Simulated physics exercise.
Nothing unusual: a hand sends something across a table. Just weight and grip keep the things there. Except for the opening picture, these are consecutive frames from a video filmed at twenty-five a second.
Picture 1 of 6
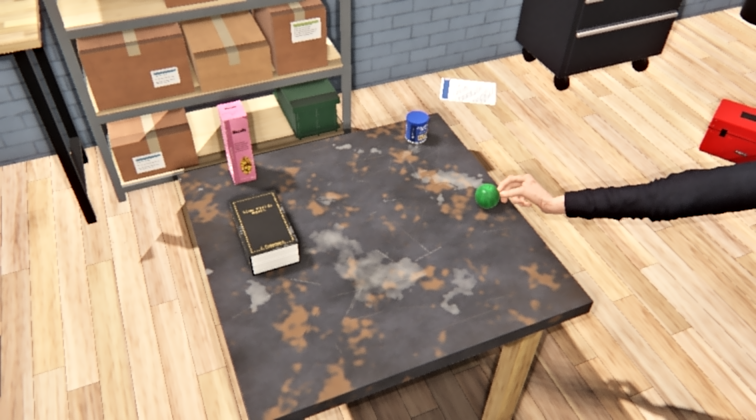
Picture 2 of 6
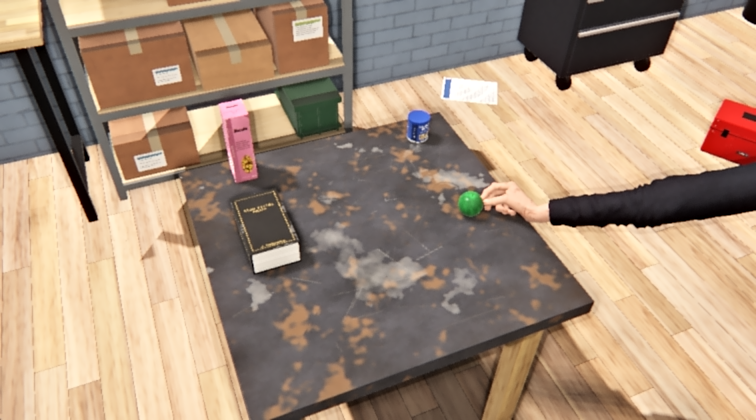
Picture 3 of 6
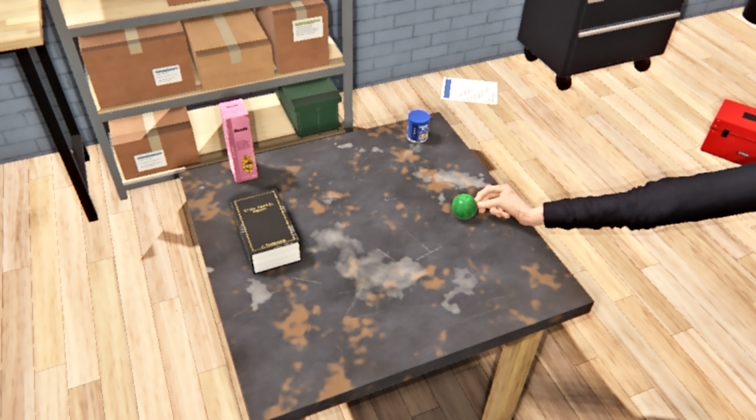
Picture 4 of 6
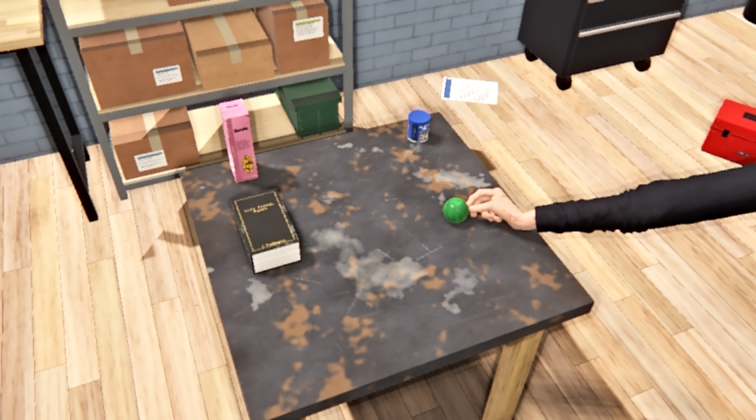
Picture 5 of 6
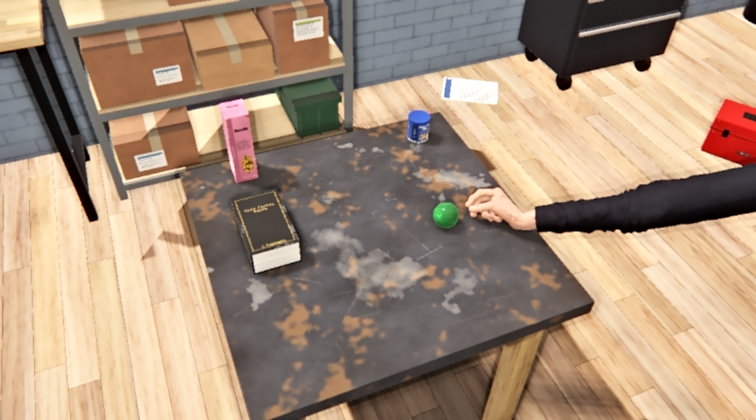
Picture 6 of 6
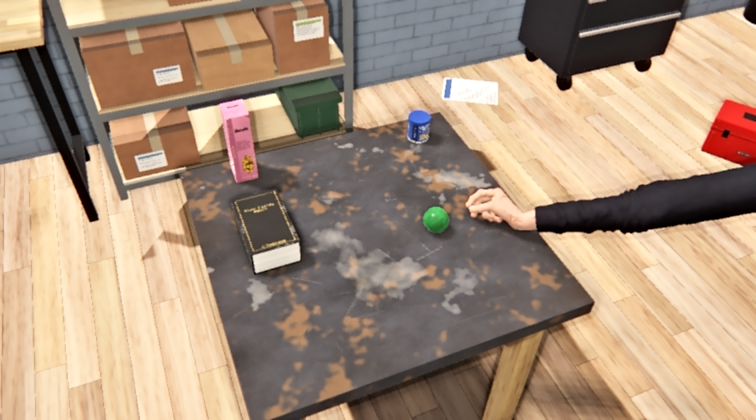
To begin with, a hand reaches in from the right to a small round green object on a dark, worn table with a book, a pink box and a blue can. The hand pushes it left and slightly nearer, then stays back as the green object keeps moving slowly the same way.
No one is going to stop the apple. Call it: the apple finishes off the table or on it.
Off the table.
Then, 0.40 s later than the last frame, green apple moved well along near (331, 268).
Then, 1.00 s later than the last frame, green apple now off the table.
When it is over, off the table, green apple.
